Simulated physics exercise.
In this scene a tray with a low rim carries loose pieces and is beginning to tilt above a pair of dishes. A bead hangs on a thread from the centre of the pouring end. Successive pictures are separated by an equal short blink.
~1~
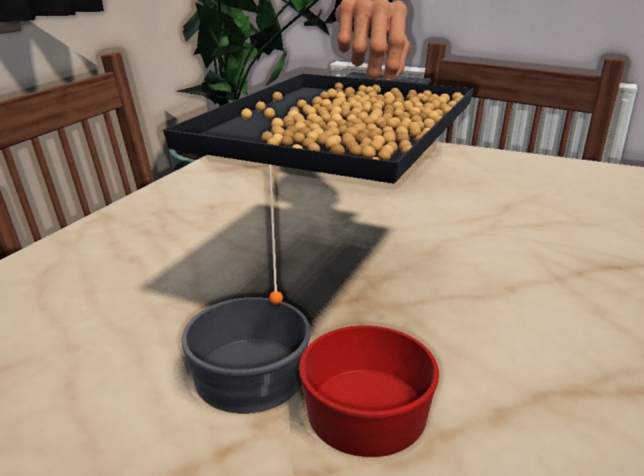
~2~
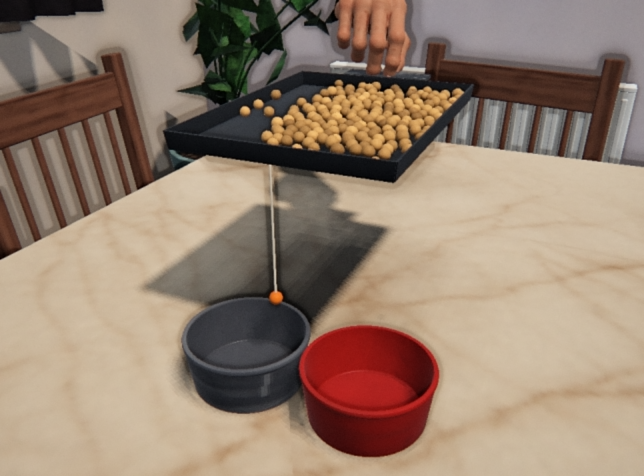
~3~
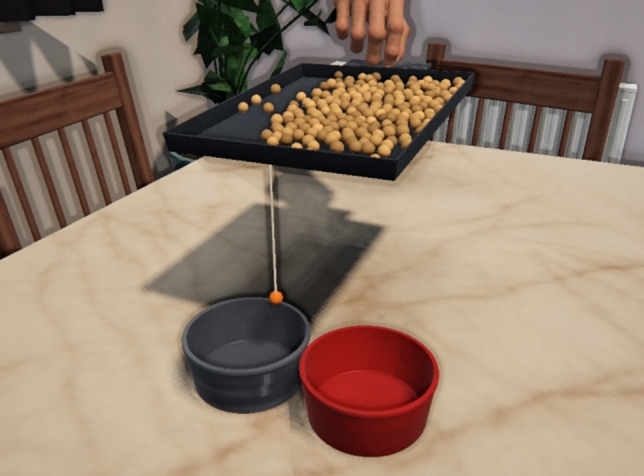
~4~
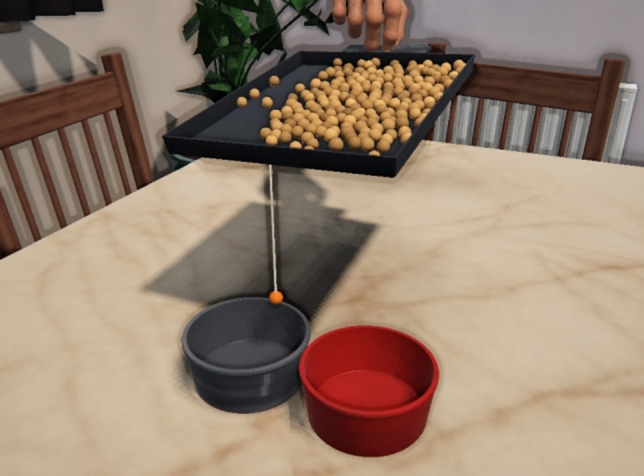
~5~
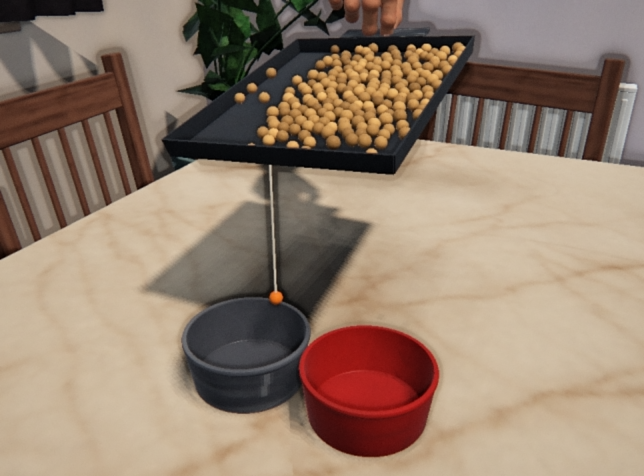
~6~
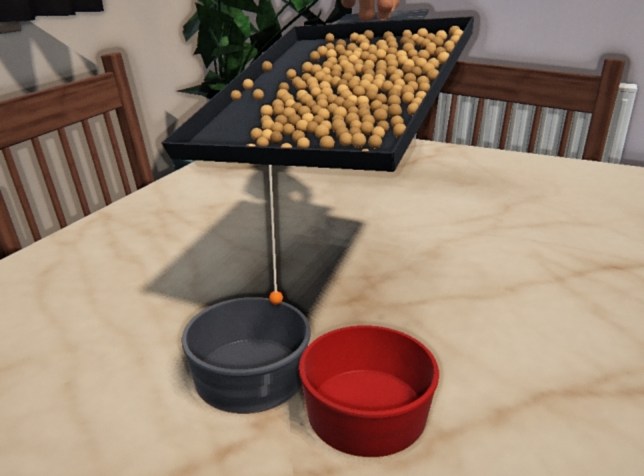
A dark tray of round wooden beads, with a hand behind its far edge, tilts slowly above a pale marble table seen from slightly above by a still camera. Below it sit a grey dish at left and a red dish at right, an orange bead hanging on a thread, with wooden chairs and a plant behind. The far side rises steadily, the near left corner lowest, while the load shifts slightly leftward.
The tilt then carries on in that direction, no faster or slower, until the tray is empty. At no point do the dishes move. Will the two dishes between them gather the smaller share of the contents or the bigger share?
Basically it's a mostly lost load, that one.
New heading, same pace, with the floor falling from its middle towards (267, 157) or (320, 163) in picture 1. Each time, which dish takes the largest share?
Result - first place: The left side, second place: The right side.
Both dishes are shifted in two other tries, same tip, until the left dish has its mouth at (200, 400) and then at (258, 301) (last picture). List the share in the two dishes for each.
In order, 0 % and 10 %.
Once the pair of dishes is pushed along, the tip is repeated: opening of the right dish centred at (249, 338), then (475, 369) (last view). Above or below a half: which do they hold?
In the first position past half, in the second shy of half.
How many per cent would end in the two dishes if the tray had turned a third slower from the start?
That comes to about 20 in every hundred.
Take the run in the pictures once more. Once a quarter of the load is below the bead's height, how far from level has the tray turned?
Approx. 85° from level.
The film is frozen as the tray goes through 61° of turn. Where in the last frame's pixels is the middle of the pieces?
Load centre: Approx. (249, 101).
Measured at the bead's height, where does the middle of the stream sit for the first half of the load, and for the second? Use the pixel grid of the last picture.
Early half: (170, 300); late half: (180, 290).
Shortly afterwards, tray tipped steeply; all but a few on the tray; only a few outside both; only a few in the air.
Next, tray tipped past a quarter turn; a little on the tray; near a quarter in the left dish; near half outside both; a little in the air.
Some moments later, tray tipped past a quarter turn; near a quarter in the left dish; the bulk outside both.
In the end, tray tipped past a quarter turn; none at all in the right dish; near a quarter in the left dish; the bulk outside both.
